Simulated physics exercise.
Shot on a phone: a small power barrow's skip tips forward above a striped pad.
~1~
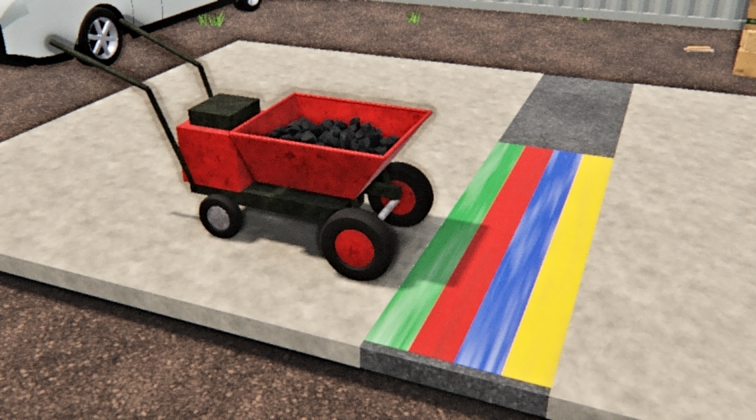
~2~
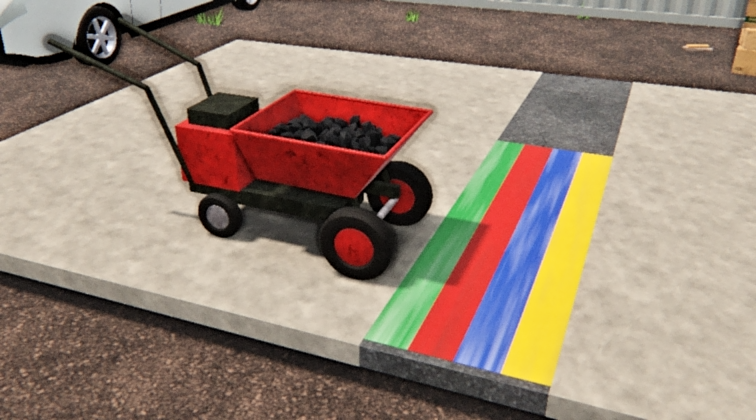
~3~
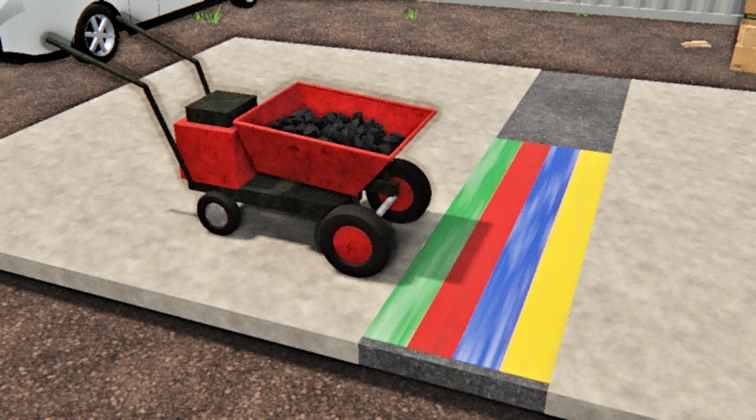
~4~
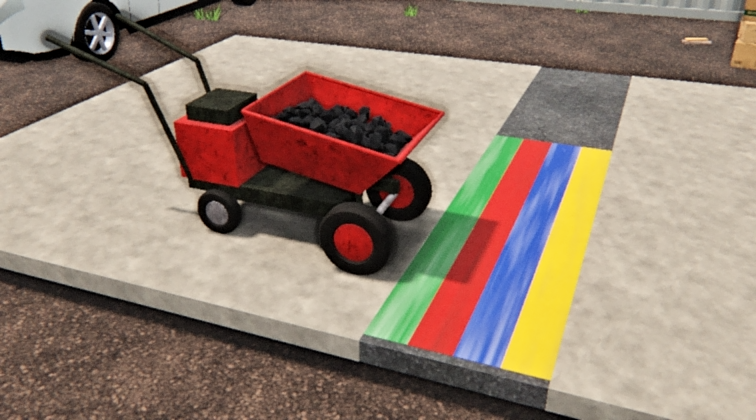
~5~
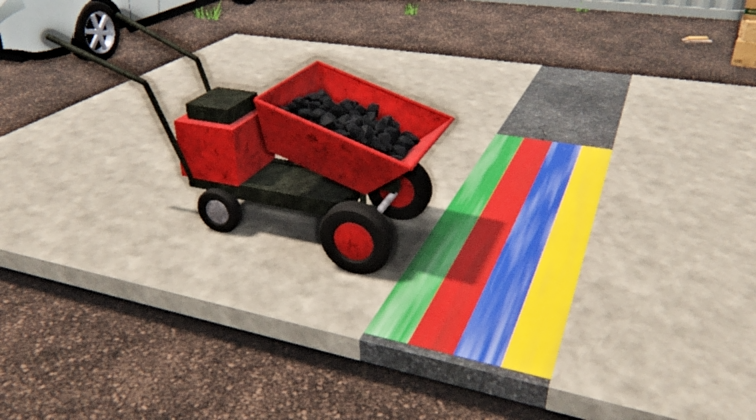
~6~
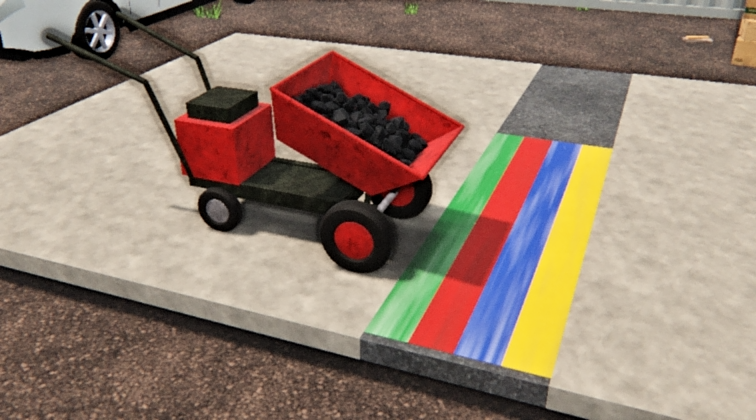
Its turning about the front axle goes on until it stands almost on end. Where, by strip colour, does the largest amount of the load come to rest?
On the blue strip.
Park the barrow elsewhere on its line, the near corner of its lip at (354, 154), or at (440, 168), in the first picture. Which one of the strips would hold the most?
Spot 1 - red; spot 2 - the yellow one.
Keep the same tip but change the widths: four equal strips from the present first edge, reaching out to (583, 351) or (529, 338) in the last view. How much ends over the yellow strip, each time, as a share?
The first one comes out at 10 percent, while the second comes out at 20 percent.
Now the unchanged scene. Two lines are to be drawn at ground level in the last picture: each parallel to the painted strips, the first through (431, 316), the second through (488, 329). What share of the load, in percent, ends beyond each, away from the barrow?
That's 70 per cent for the first and 40 per cent for the second.
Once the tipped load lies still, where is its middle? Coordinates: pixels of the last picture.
Resting centre, last picture - approx. (515, 263).
Soon after the last picture, skip tipped steeply; all in the skip.
A little later, skip tipped right over; about two thirds in the skip; a small part over the red strip; about a quarter over the blue strip; a stray few over the yellow strip.
Later still, skip tipped right over; about a quarter in the skip; about a quarter over the red strip; about a third over the blue strip; a small part over the yellow strip; a small part off the paint.
At rest, skip tipped right over; about a quarter in the skip; none over the green strip; about a quarter over the red strip; about a third over the blue strip; a small part over the yellow strip; a small part off the paint.
